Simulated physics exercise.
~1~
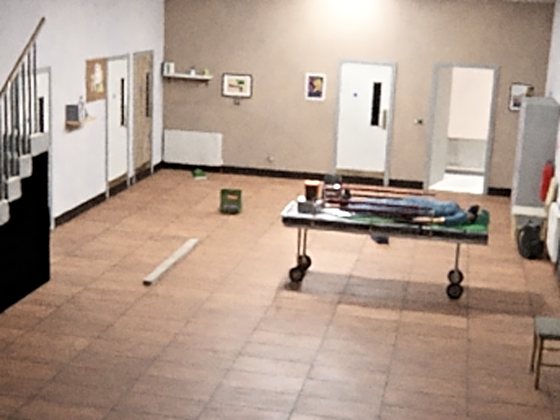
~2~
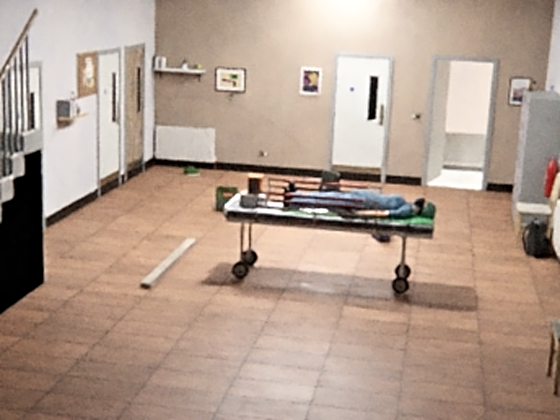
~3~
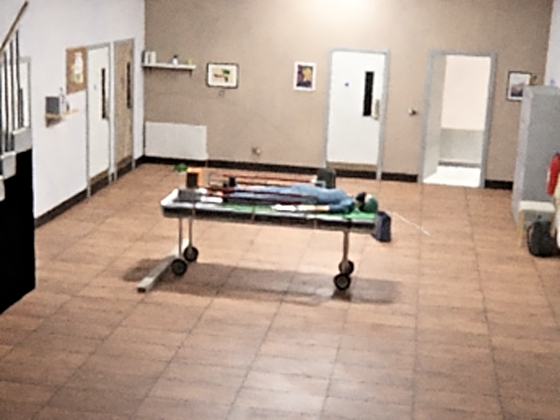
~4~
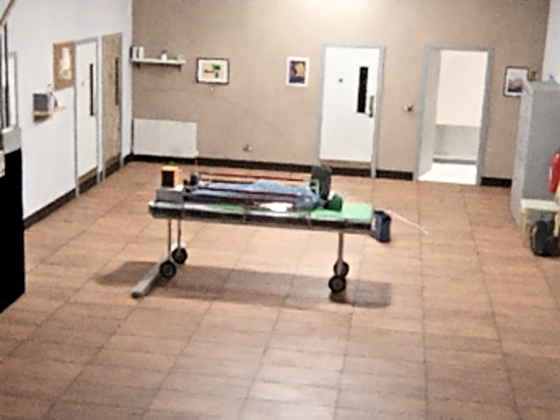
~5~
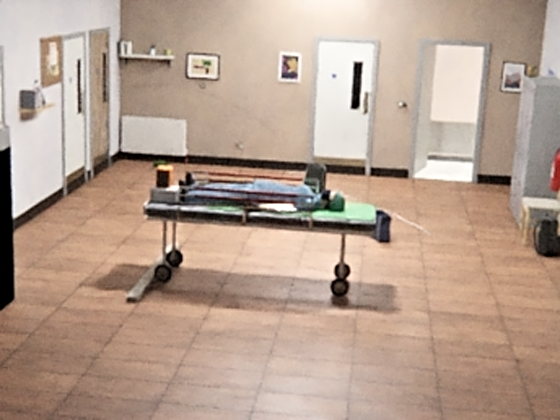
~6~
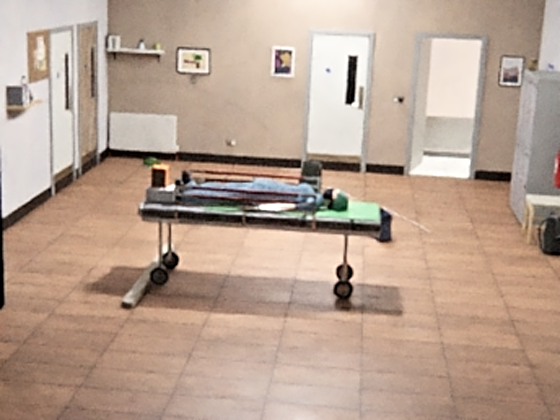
To begin with, a figure in blue lies on a wheeled trolley in a tiled room, feet toward the left, with an orange pump and other small items near the foot end. The trolley rolls left, feet first, toward a pale sill on the floor while the view drifts slightly sideways. It reaches the sill and halts there. The figure slides a little toward the foot end, leaving more of the green surface bare on the right. Finally, everything settles, with the figure still aboard and the orange pump upright beside the items at the left.
